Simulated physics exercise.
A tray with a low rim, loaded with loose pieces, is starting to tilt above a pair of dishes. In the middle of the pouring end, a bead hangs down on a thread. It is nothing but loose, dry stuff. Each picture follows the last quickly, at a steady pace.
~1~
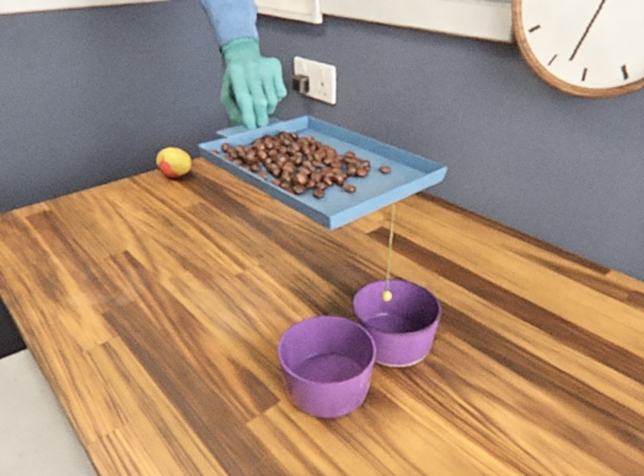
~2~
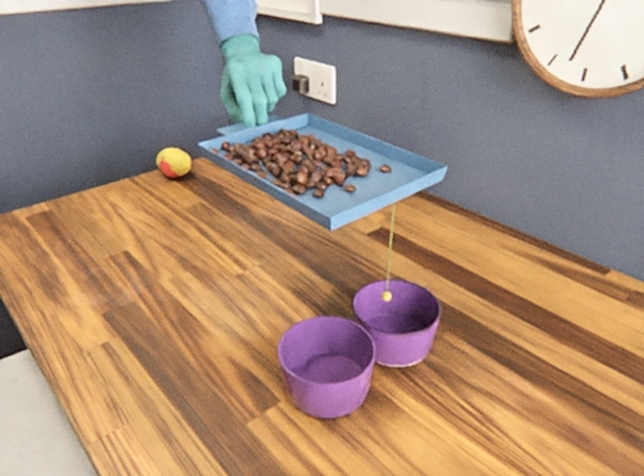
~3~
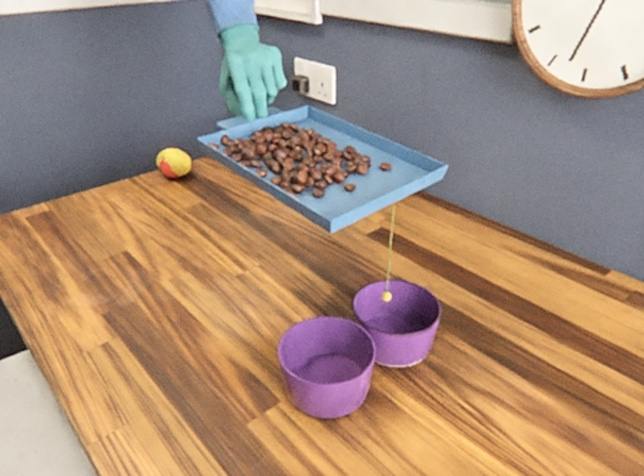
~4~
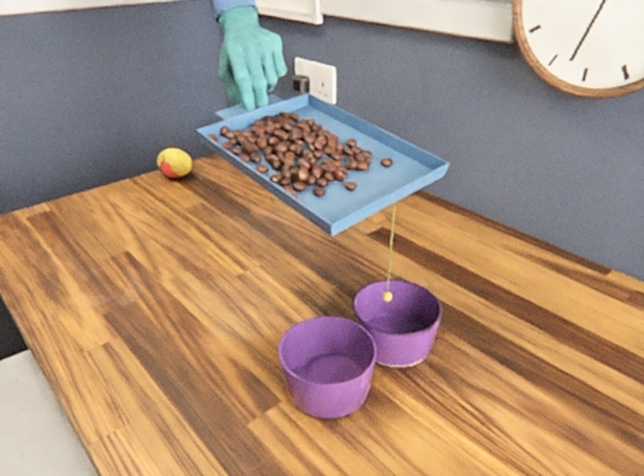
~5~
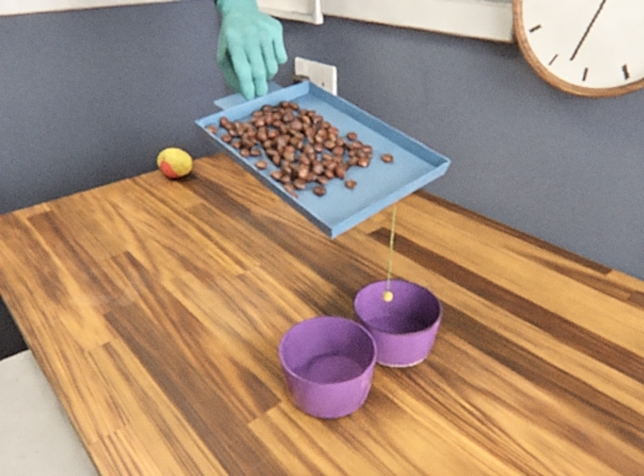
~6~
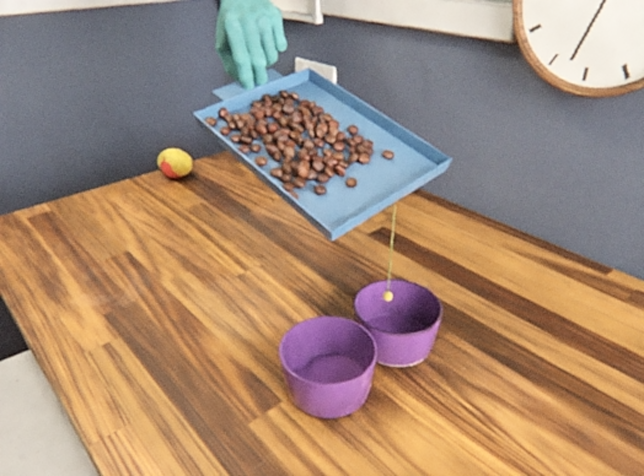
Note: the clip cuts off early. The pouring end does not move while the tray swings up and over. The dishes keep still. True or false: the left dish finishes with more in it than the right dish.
True.
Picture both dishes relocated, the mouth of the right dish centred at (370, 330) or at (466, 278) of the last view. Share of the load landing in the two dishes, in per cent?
First case: Some 90 %; second case: Some 0 %.
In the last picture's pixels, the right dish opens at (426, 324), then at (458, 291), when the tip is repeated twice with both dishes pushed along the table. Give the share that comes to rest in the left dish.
About 60 and 20 per cent respectively.
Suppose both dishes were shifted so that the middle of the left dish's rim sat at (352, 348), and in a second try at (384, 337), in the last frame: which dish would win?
Try 1 - the dish at left; try 2 - the dish at left.
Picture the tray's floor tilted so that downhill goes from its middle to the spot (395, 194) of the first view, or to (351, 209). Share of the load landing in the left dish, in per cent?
0 % and 60 %, roughly.
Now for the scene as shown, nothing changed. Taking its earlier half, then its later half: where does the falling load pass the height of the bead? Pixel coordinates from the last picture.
Early half: (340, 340); late half: (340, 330).
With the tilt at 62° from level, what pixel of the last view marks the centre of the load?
The centre of the load shows up near (339, 206) in the last view.
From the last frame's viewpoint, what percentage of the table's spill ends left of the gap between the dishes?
I make it about 40 percent or so.
Soon, tray tipped steeply; most on the tray; a stray few in the left dish; a small part in the air.
A while on, tray tipped past a quarter turn; a small part on the tray; most in the left dish; a stray few in the right dish; a small part outside both; a small part in the air.
Towards the end, tray tipped past a quarter turn; most in the left dish; a stray few in the right dish; a small part outside both.
Finally, tray tipped past a quarter turn; most in the left dish; a stray few in the right dish; a small part outside both.
